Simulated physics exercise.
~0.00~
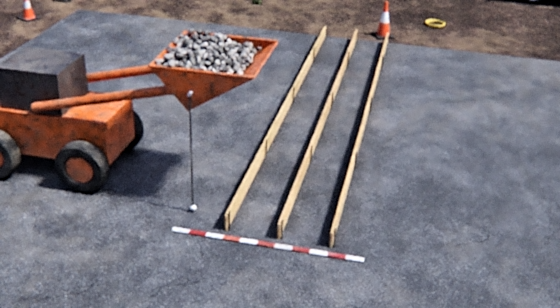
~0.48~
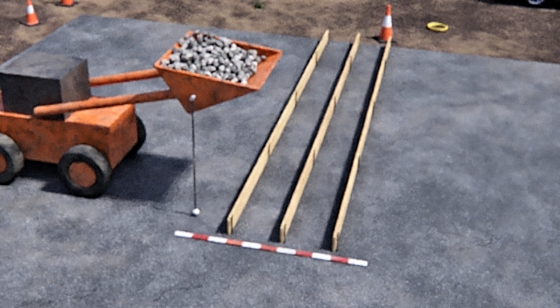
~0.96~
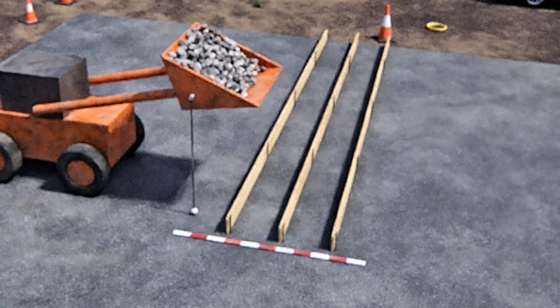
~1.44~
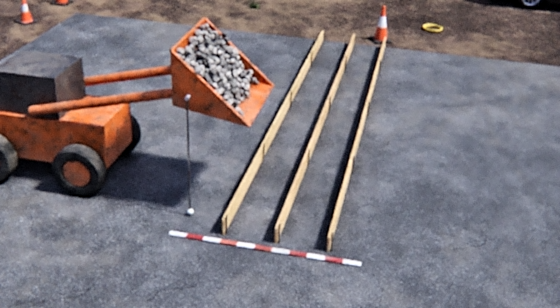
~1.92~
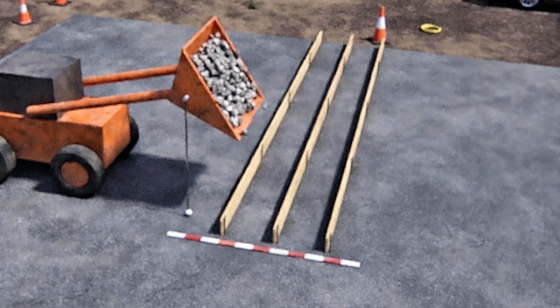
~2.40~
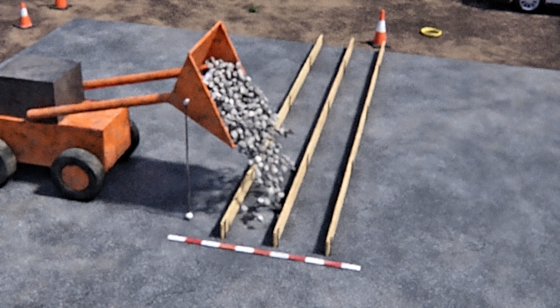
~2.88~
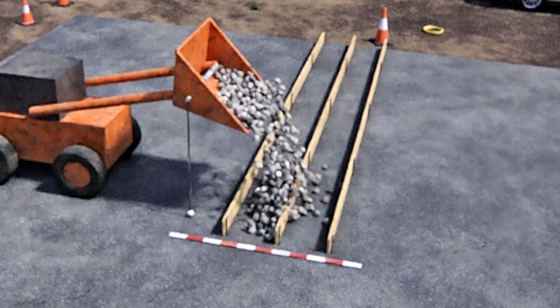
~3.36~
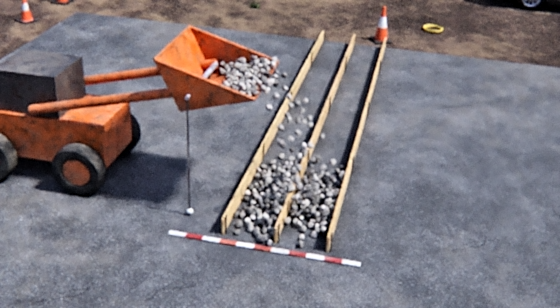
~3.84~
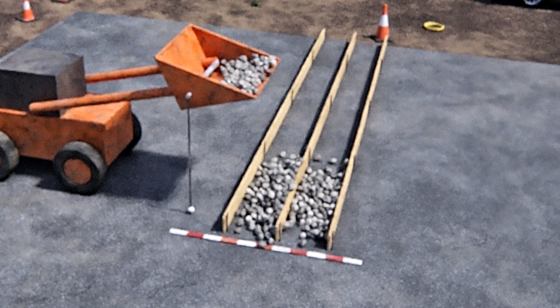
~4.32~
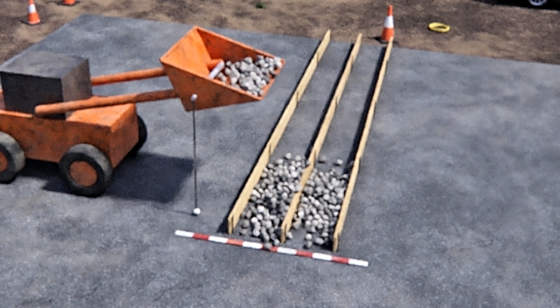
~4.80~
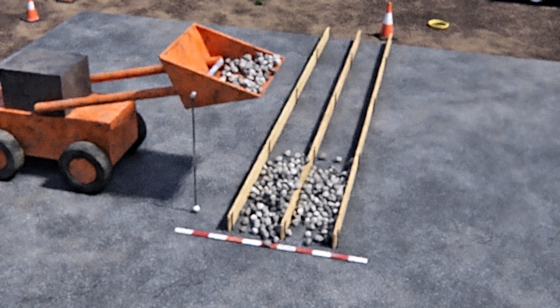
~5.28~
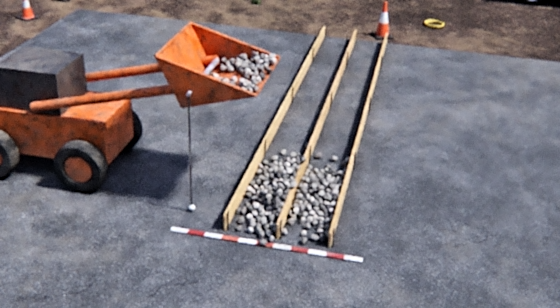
Orange loader bucket tipping grey crushed rock between wooden planks on tarmac, then tilting back with some stones still inside.
